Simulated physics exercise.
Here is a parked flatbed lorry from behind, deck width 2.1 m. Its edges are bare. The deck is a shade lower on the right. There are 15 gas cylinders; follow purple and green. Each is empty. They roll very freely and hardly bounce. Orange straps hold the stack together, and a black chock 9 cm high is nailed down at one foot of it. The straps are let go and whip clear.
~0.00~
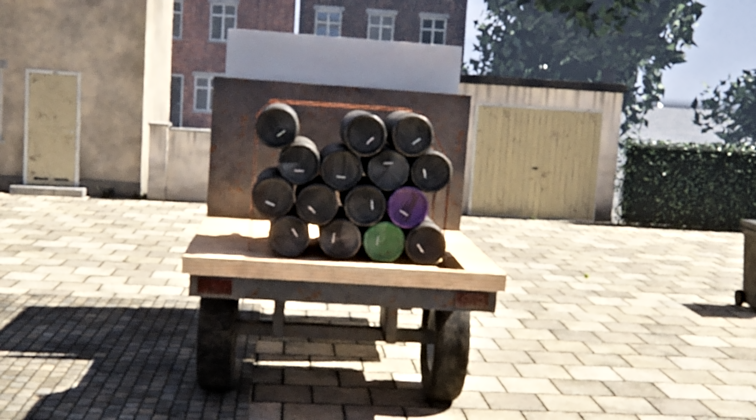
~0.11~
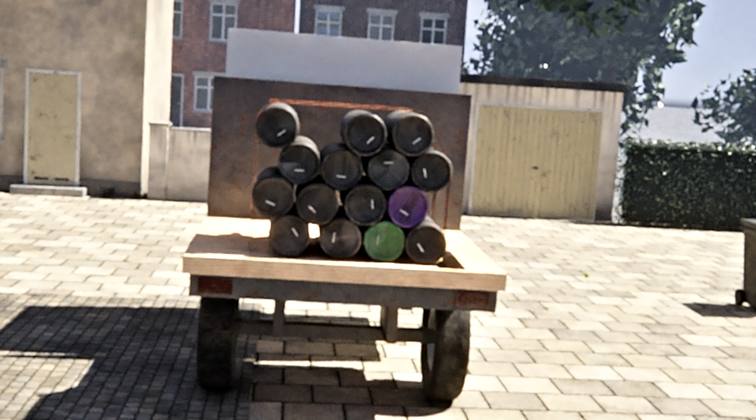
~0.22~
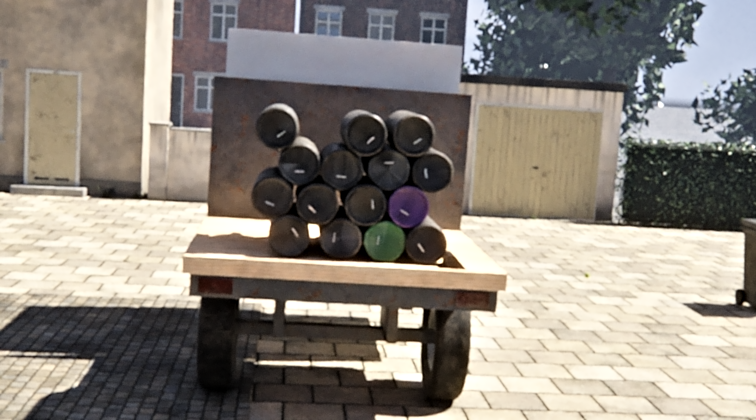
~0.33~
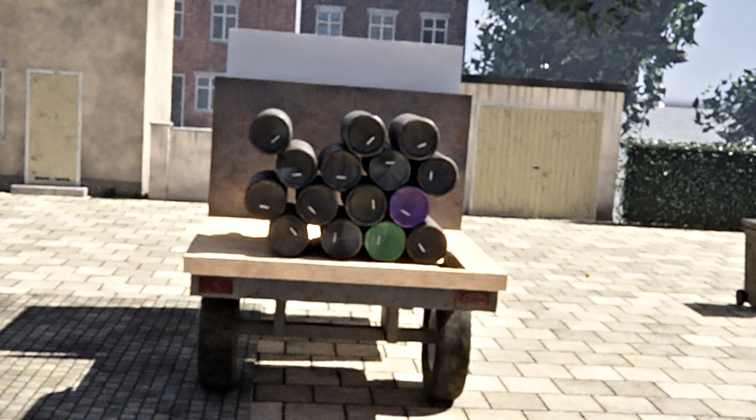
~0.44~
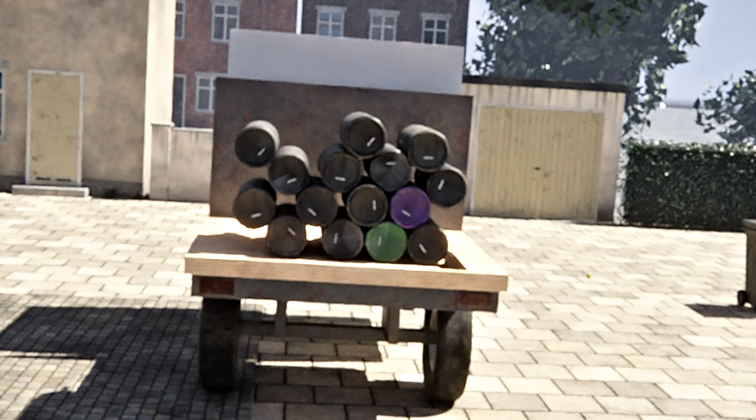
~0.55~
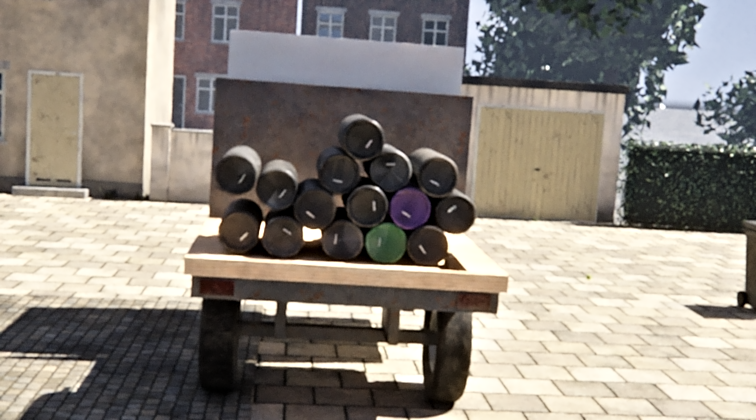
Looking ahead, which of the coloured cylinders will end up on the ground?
Purple remains on the deck. Green remains on the deck.
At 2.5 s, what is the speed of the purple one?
Near 0.1 m/s.
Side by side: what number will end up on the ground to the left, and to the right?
On the left 6, on the right 2.
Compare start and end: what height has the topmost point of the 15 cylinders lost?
About 50 cm.
After 2.5 s, purple is up on others, 65 cm from the right edge, rolling right; green is on the deck, 80 cm from the right edge; 5 gone from the deck.
At rest (5.2 s), purple is up on others, 65 cm from the right edge; green is on the deck, 80 cm from the right edge; 8 gone from the deck.
